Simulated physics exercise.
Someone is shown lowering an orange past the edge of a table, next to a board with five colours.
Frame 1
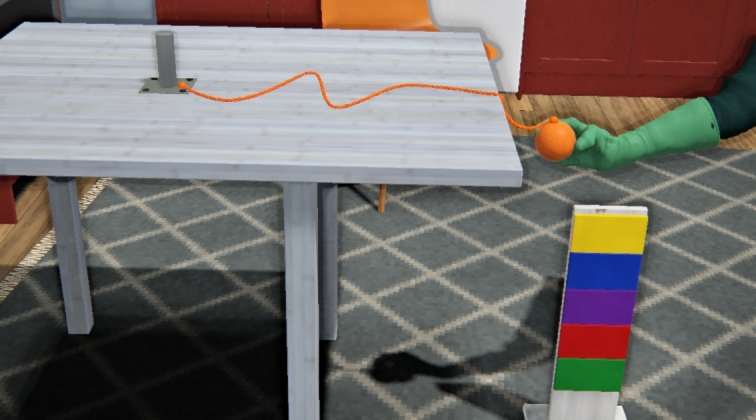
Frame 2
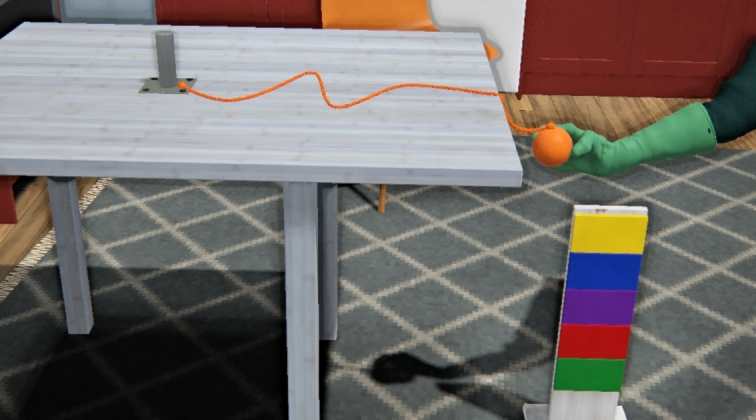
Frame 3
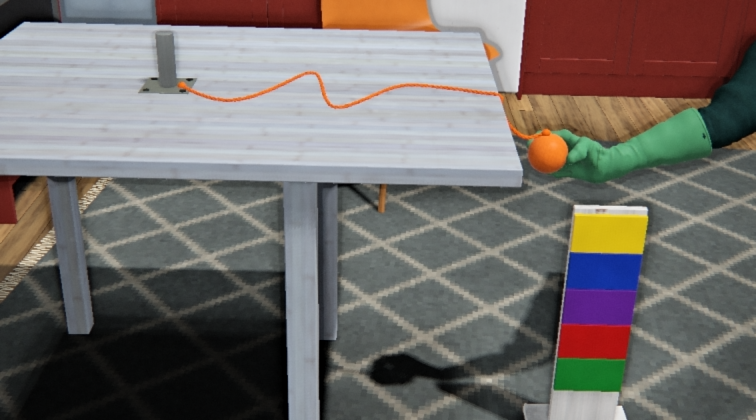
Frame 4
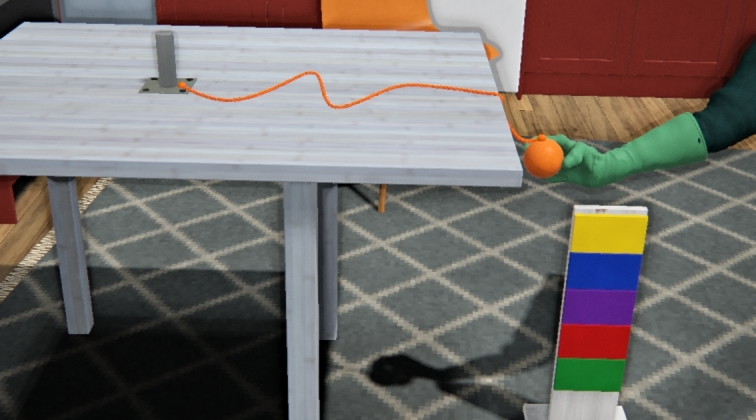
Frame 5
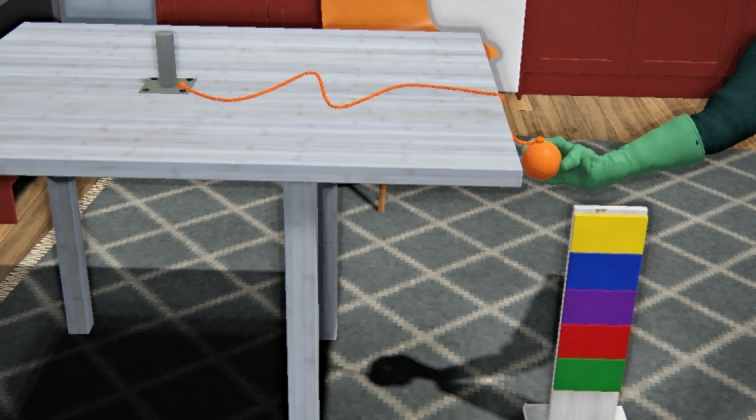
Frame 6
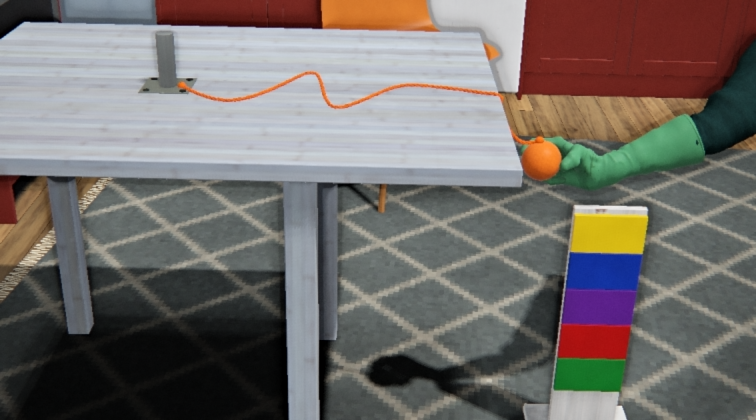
A room with a patterned grey rug and wooden floor is seen from slightly above by a still camera. An orange cord runs in waves across a pale table from a grey post at left to an orange ball in a green-gloved hand at right, above an upright board banded yellow, blue, purple, red and green. The hand moves the ball slightly down and left, then barely moves.
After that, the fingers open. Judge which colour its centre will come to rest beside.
Its centre comes to rest beside red.
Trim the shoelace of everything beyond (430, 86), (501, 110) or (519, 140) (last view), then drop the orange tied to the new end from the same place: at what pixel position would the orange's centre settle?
In that order: (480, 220), (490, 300) and (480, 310).
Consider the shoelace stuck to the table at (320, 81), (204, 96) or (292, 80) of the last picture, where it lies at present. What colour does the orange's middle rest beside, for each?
Taking the three tries in turn, you'd get blue, red and purple.
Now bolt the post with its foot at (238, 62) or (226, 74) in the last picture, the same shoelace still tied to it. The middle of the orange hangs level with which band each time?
For the first it would be green, for the second green.
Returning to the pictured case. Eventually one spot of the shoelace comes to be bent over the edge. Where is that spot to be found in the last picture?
That spot is roughly at (349, 106).
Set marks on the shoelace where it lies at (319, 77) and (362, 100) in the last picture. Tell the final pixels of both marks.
About (391, 91), and the other about (498, 119).
Soon after, orange near (476, 297); level with purple.
Then, orange near (494, 329); level with red.
At rest, orange near (474, 336); level with red. The red one.
